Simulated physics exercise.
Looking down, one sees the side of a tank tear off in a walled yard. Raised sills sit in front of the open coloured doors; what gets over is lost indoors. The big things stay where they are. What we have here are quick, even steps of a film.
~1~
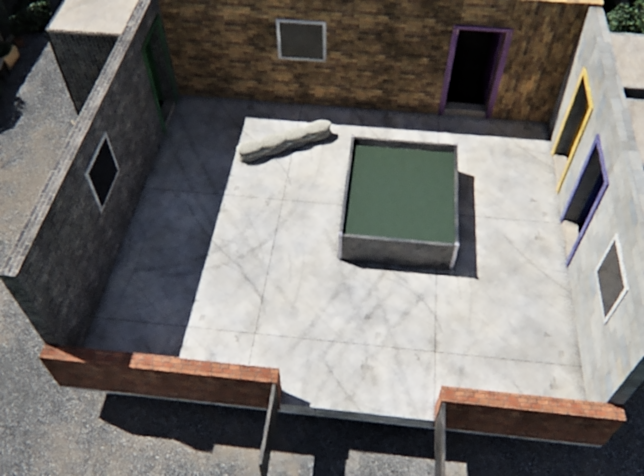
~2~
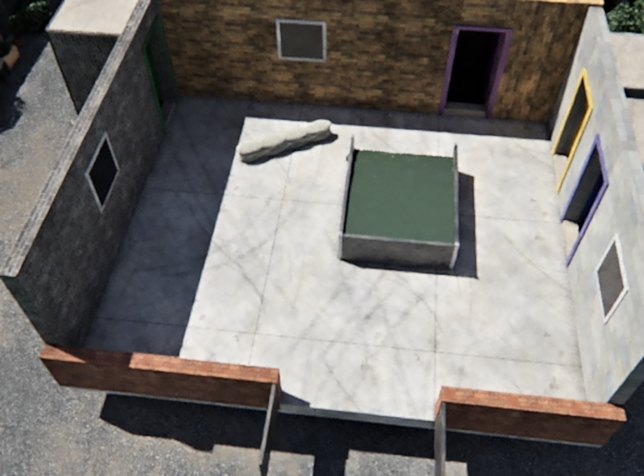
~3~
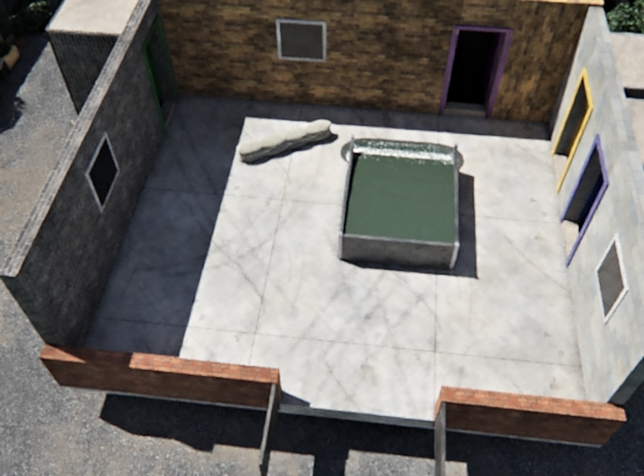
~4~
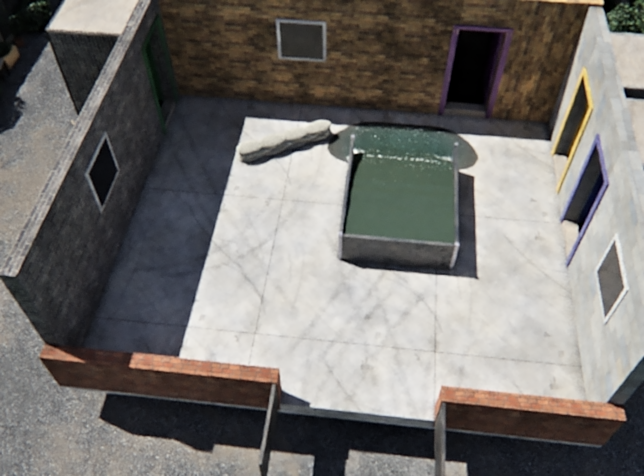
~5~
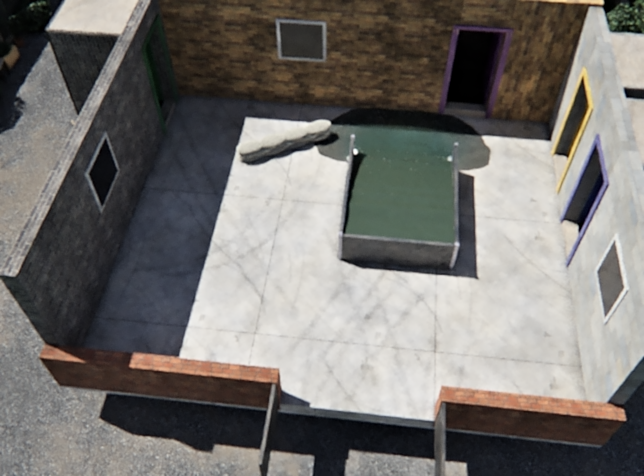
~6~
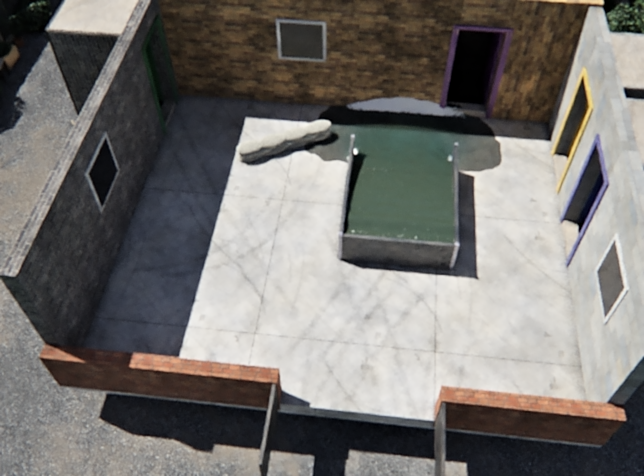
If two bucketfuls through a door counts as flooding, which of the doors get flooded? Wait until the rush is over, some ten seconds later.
The green door gets flooded; the purple door gets flooded; the yellow door gets flooded; the blue door does not get flooded.
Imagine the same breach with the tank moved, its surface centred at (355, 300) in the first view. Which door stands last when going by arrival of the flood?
The one in blue comes last.
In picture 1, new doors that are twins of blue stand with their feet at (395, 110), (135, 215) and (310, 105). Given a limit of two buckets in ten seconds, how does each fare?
Note: Door one overshoots; door two undershoots; door three overshoots.
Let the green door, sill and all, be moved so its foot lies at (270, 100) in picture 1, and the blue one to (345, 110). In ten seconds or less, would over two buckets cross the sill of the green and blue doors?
Looking at it, green fails to reach the limit, and blue tops the limit.
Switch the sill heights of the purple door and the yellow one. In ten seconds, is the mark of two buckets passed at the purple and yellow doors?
The purple door door exceeds the limit, while the yellow door door stays within the limit.
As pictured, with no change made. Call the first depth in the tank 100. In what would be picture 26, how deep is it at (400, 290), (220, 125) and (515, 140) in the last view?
Estimate: 0, 10, 25 %.
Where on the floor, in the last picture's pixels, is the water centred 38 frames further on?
Point: (374, 197).
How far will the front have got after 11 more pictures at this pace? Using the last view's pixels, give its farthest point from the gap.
Point: (194, 100) in the last picture's pixels.
A moment on, water covers 15 % of the floor; the green door not reached, the purple door under two buckets in, the yellow door not reached, the blue door not reached.
Next, water covers 20 % of the floor; the green door not reached, the purple door over two buckets in, the yellow door wet at the sill, nothing in, the blue door not reached.
Then, water covers 40 % of the floor; the green door over two buckets in, the purple door far over two buckets in, the yellow door under two buckets in, the blue door wet at the sill, nothing in.
Later, water covers 80 % of the floor; the green door far over two buckets in, the purple door far over two buckets in, the yellow door over two buckets in, the blue door wet at the sill, nothing in.
In the end, water covers 90 % of the floor; the green door far over two buckets in, the purple door far over two buckets in, the yellow door over two buckets in, the blue door wet at the sill, nothing in.
